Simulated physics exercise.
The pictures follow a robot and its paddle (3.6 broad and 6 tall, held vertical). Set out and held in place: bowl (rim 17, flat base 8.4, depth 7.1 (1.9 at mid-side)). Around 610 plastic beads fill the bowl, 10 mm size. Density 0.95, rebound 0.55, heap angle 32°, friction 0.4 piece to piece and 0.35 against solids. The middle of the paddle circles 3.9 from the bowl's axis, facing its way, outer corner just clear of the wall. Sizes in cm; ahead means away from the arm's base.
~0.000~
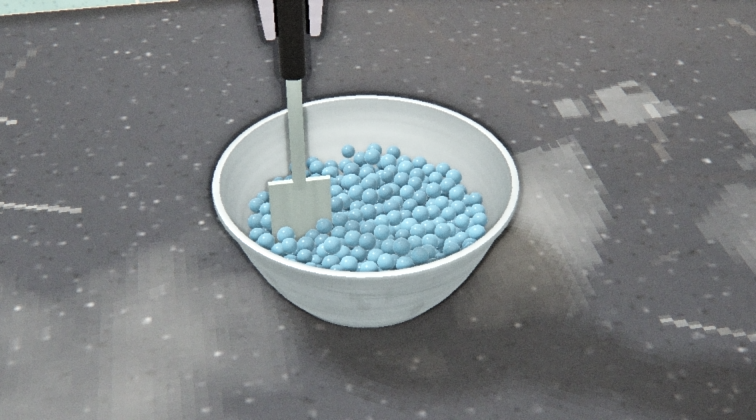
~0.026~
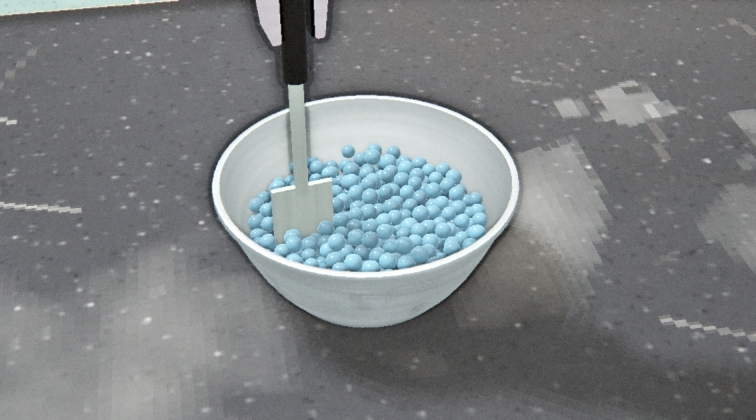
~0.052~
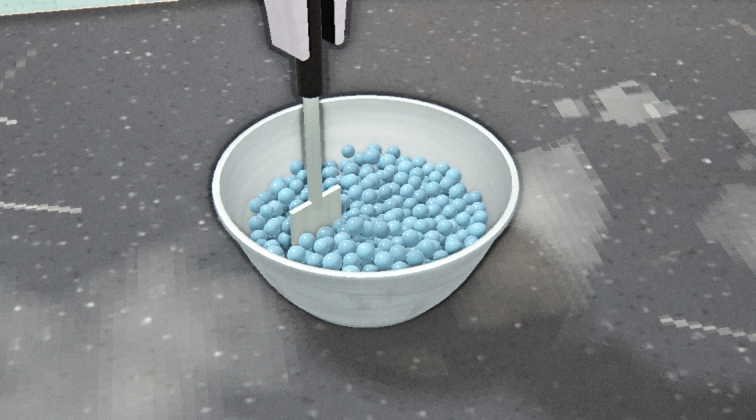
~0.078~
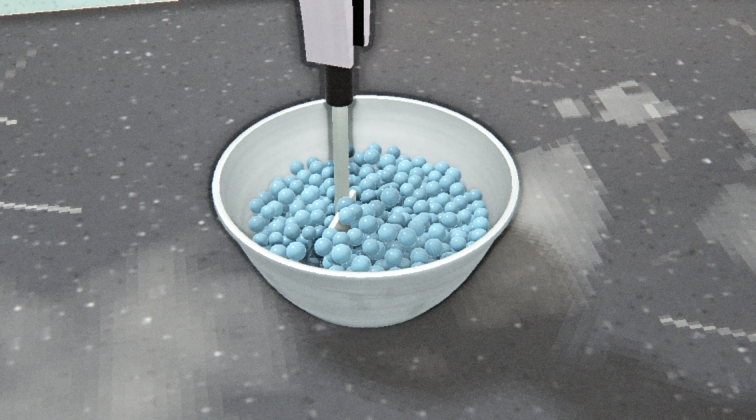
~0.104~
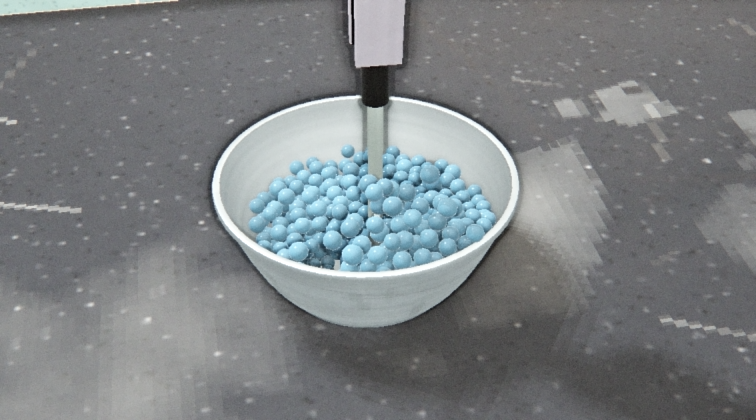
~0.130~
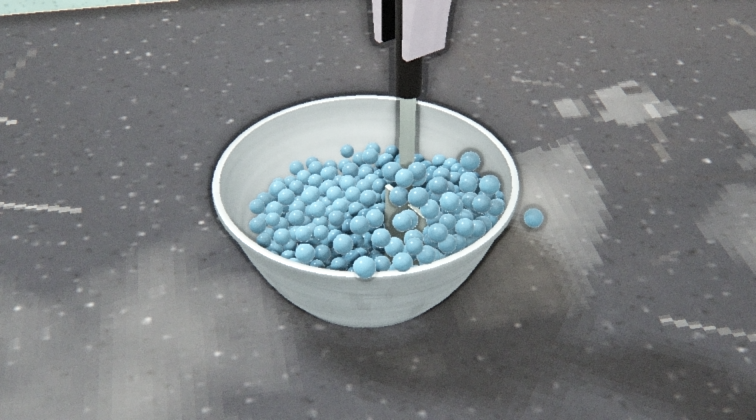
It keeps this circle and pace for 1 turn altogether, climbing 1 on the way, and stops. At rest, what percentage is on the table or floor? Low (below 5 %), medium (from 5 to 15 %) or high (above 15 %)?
Answer: High; above 15 % of the plastic beads finish on the table or floor.
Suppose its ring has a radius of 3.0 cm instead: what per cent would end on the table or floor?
It would be near 15 per cent.
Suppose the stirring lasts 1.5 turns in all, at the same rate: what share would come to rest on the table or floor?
Then about 35 per cent.
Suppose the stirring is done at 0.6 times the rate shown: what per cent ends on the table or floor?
Some 15 per cent.
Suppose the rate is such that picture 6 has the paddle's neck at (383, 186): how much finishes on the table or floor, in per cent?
Some 20 per cent.
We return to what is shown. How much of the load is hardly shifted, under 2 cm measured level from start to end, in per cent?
Some 10 per cent.
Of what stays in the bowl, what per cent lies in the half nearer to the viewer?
Some 60 per cent.
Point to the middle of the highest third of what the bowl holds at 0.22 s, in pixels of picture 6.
Around (429, 143).
By 0.22 s, 205° round, highest piece 15 above the table; 551 in the bowl, 62 in flight or on the tool.
By 0.30 s, 294° round, highest piece 12 above the table; 476 in the bowl, 37 on the table or floor, 100 in flight or on the tool.
By 0.54 s, 0° round, highest piece 8 above the table; 421 in the bowl, 184 on the table or floor, 8 in flight or on the tool.
By 1.24 s, 0° round, highest piece 6 above the table; 421 in the bowl, 192 on the table or floor.
Final count, 421 in the bowl, 192 on the table or floor. That is 31 % on the table or floor.
